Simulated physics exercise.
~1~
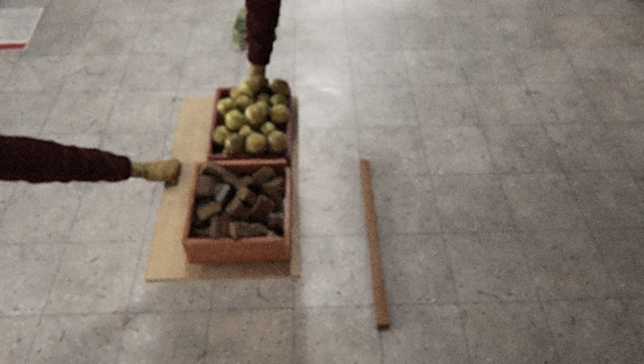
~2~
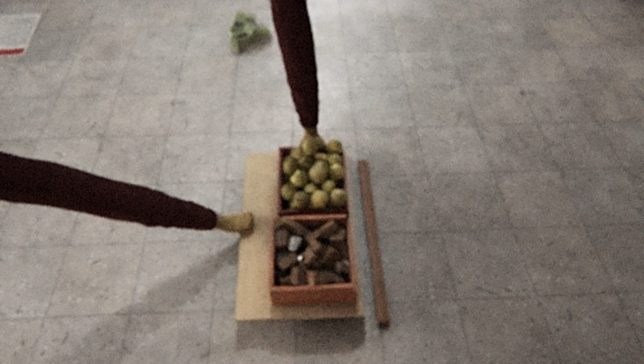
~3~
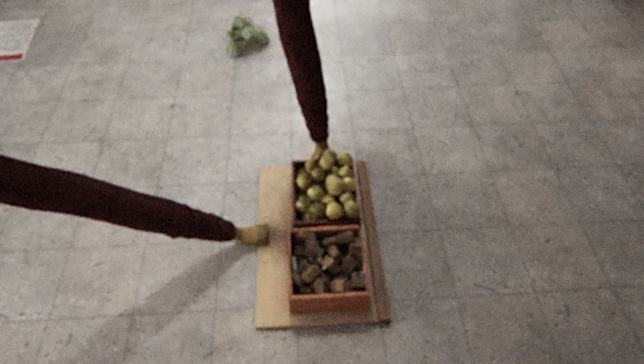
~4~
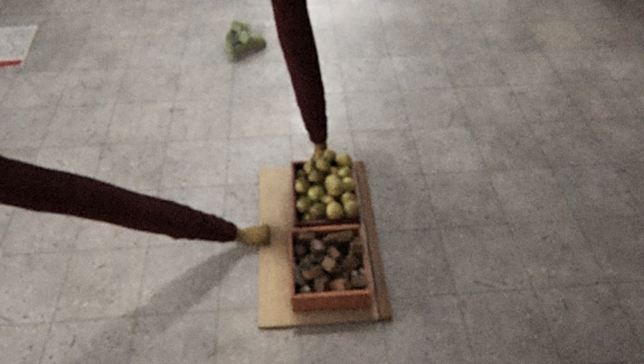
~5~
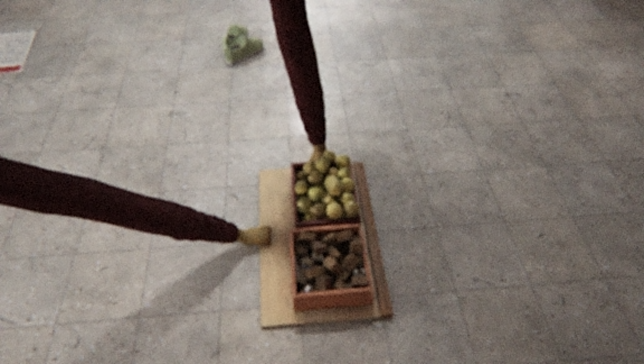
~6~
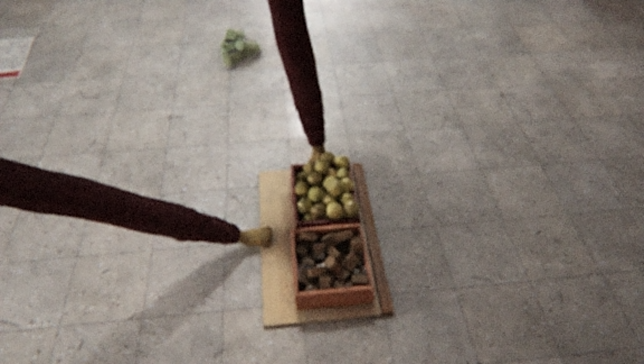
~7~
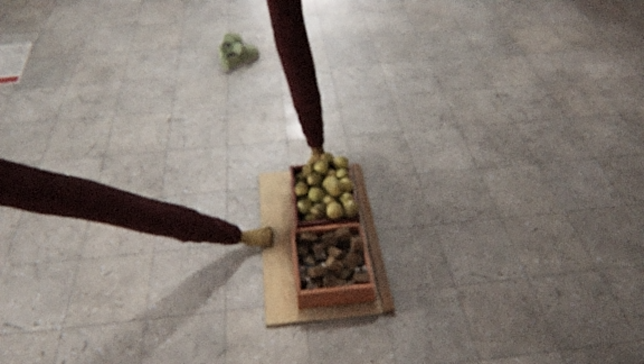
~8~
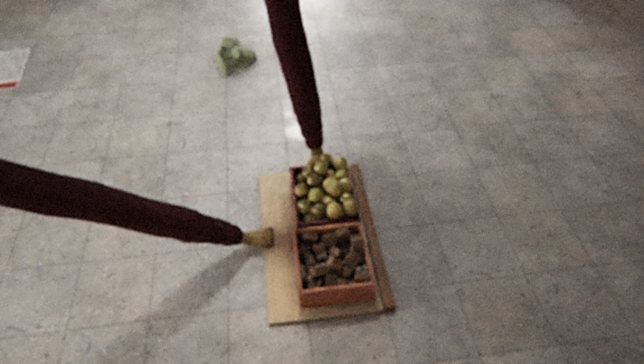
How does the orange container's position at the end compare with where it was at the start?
It starts farther left and higher in the view, away from the wooden batten, and ends farther to the right and lower, right beside the batten.
